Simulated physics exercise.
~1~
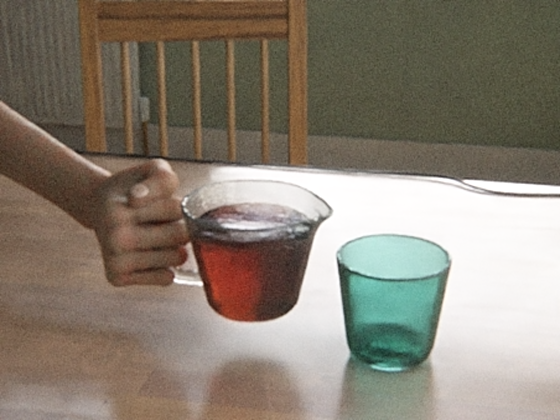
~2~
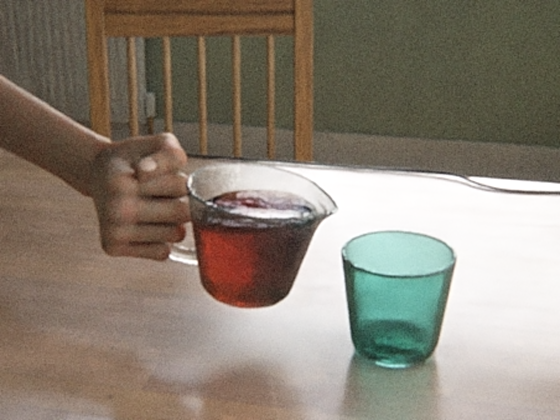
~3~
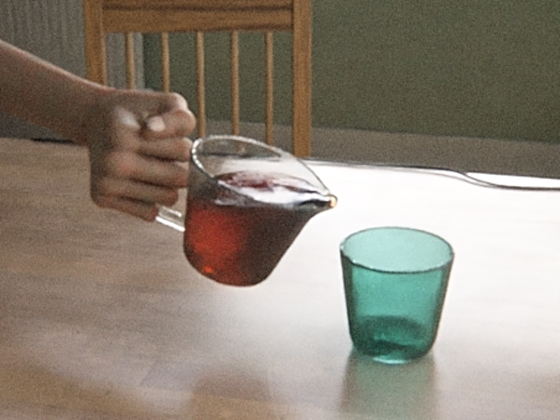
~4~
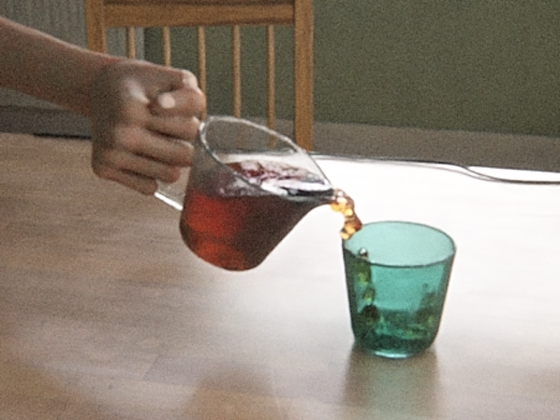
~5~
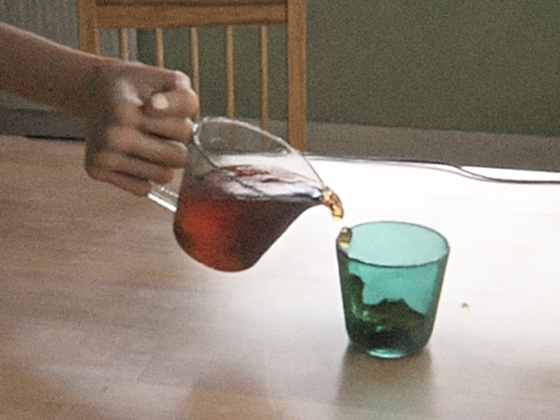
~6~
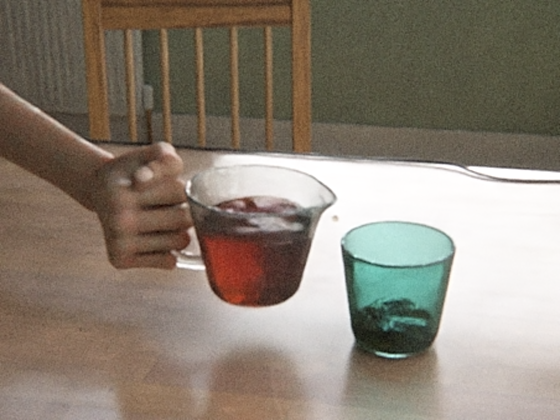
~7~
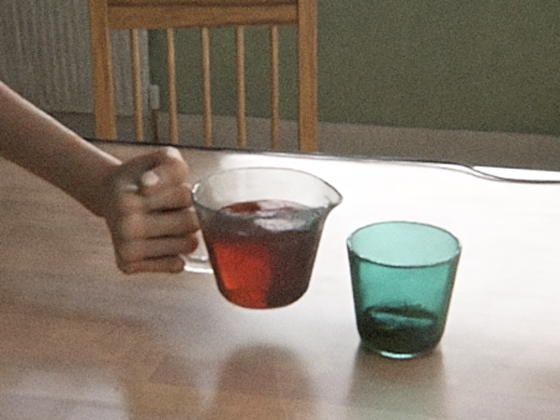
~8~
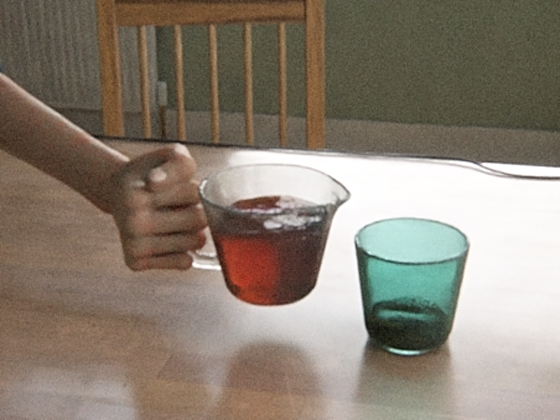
A hand coming in from the left grips the handle of a clear glass jug of reddish-brown tea, held just above a pale wooden table and seen from slightly above by a gently swaying camera. To its right stands a green glass tumbler, with a wooden chair and a green wall behind. The hand lifts the jug a little and tips it gradually to the right. Tea runs from the lip into the tumbler, splashing about inside, and a small drop flies past the rim. The hand then levels and lowers the jug, still mostly full, leaving a shallow, dark layer of tea settled in the tumbler.
